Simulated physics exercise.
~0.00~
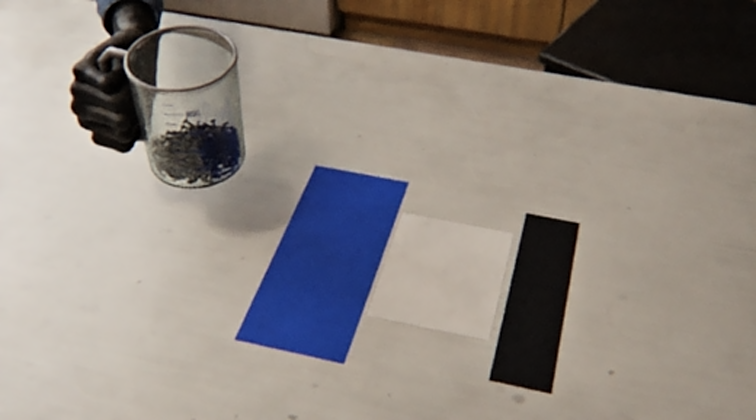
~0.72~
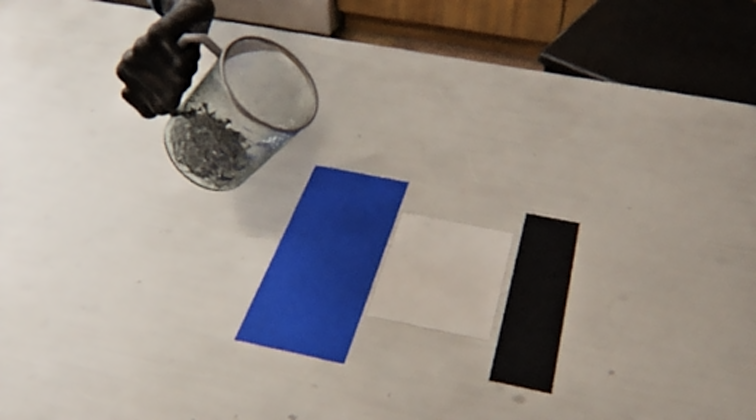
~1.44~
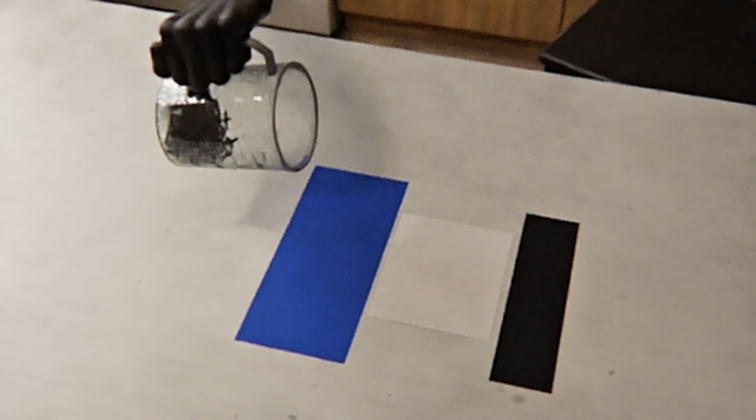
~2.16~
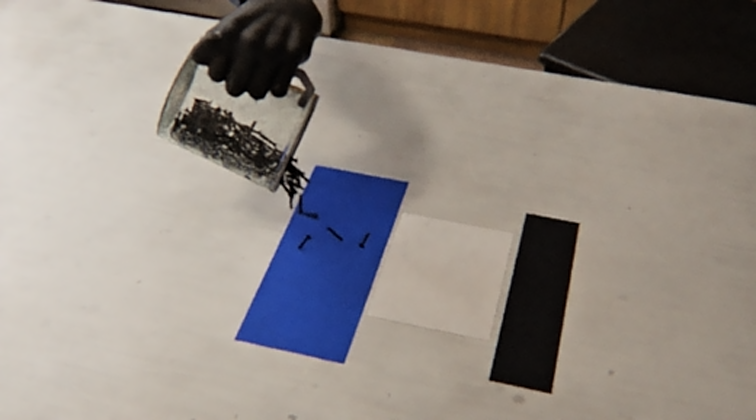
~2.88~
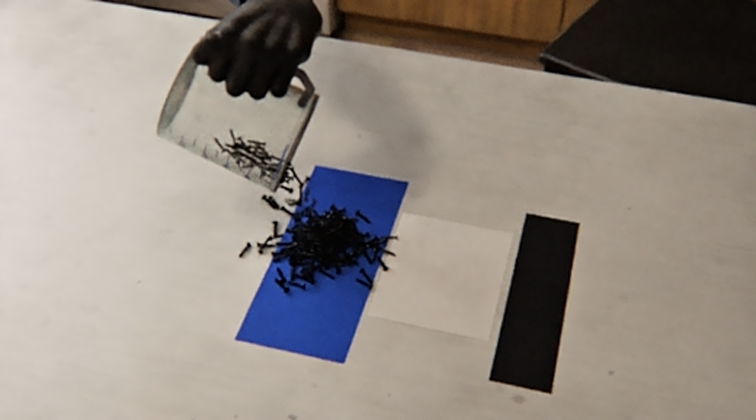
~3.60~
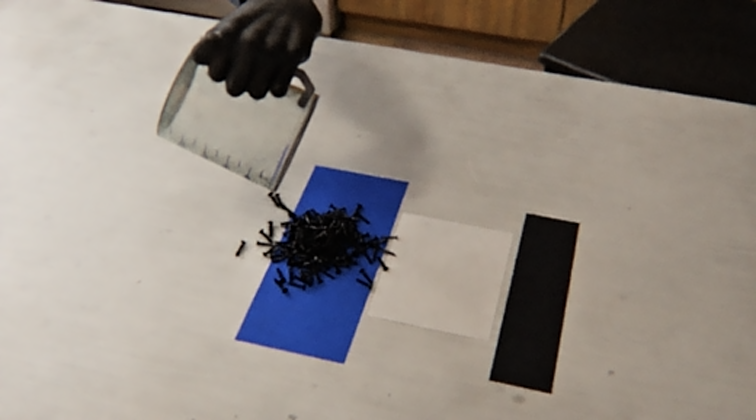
On a pale table, a gloved hand tips a jug, pouring black screws mostly onto blue.
